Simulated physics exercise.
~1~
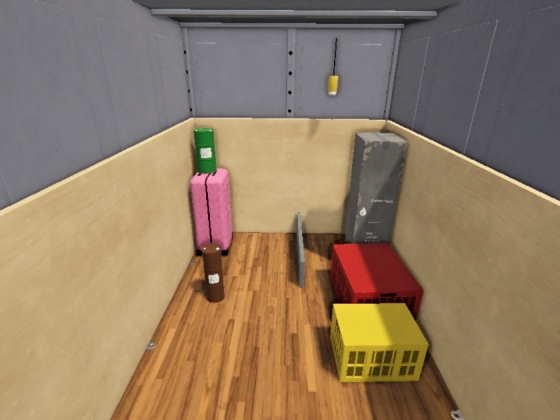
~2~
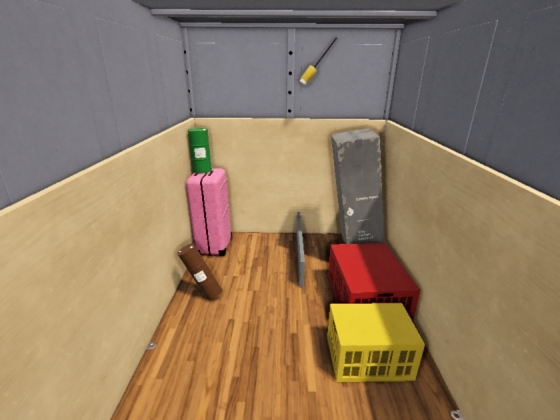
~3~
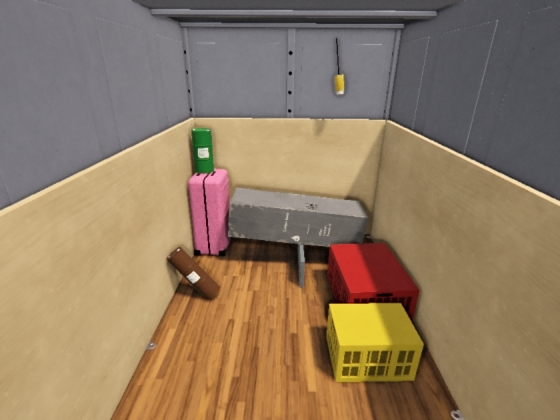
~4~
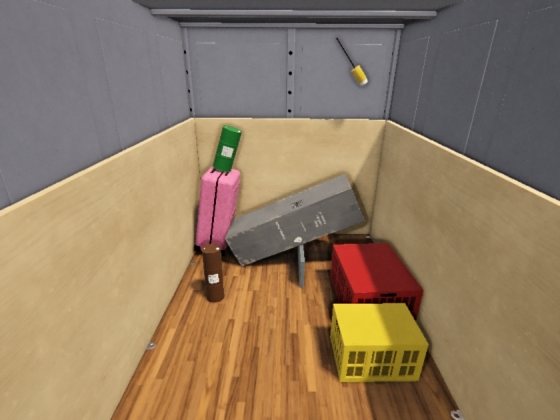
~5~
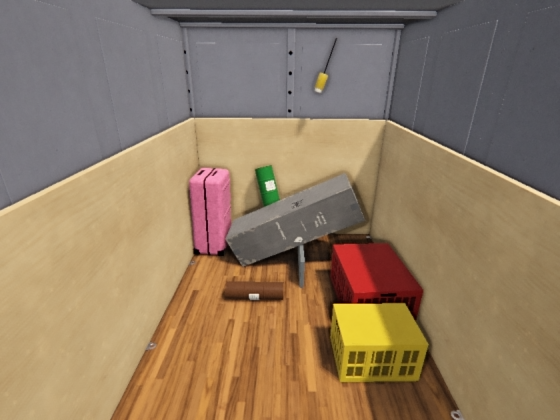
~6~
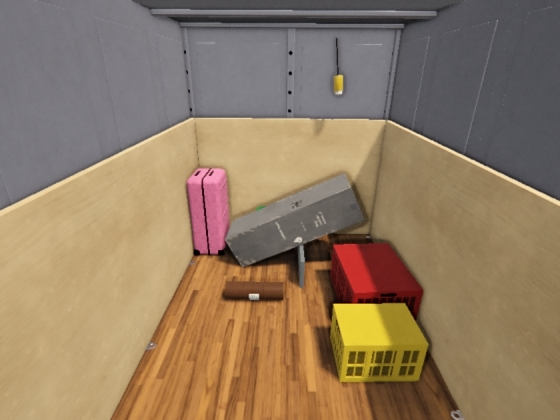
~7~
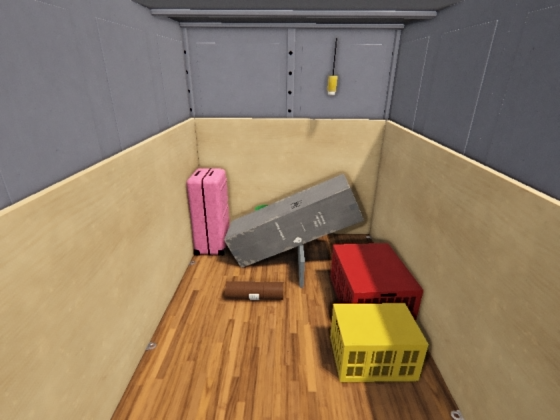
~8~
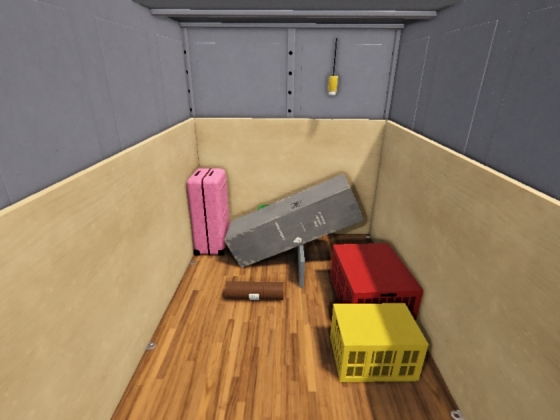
A tall grey box at the back right of a moving van's load bay, seen from behind looking towards the cab, leans left and topples onto its side across a low board. A brown canister at the left tilts left too, while a pink case with a green canister on top stays upright. Then the brown canister swings upright, and the case and green canister lean right. The green canister drops behind the grey box, now propped at a slant, and the brown one falls flat. The case settles upright, and the red and yellow chests remain at the right.
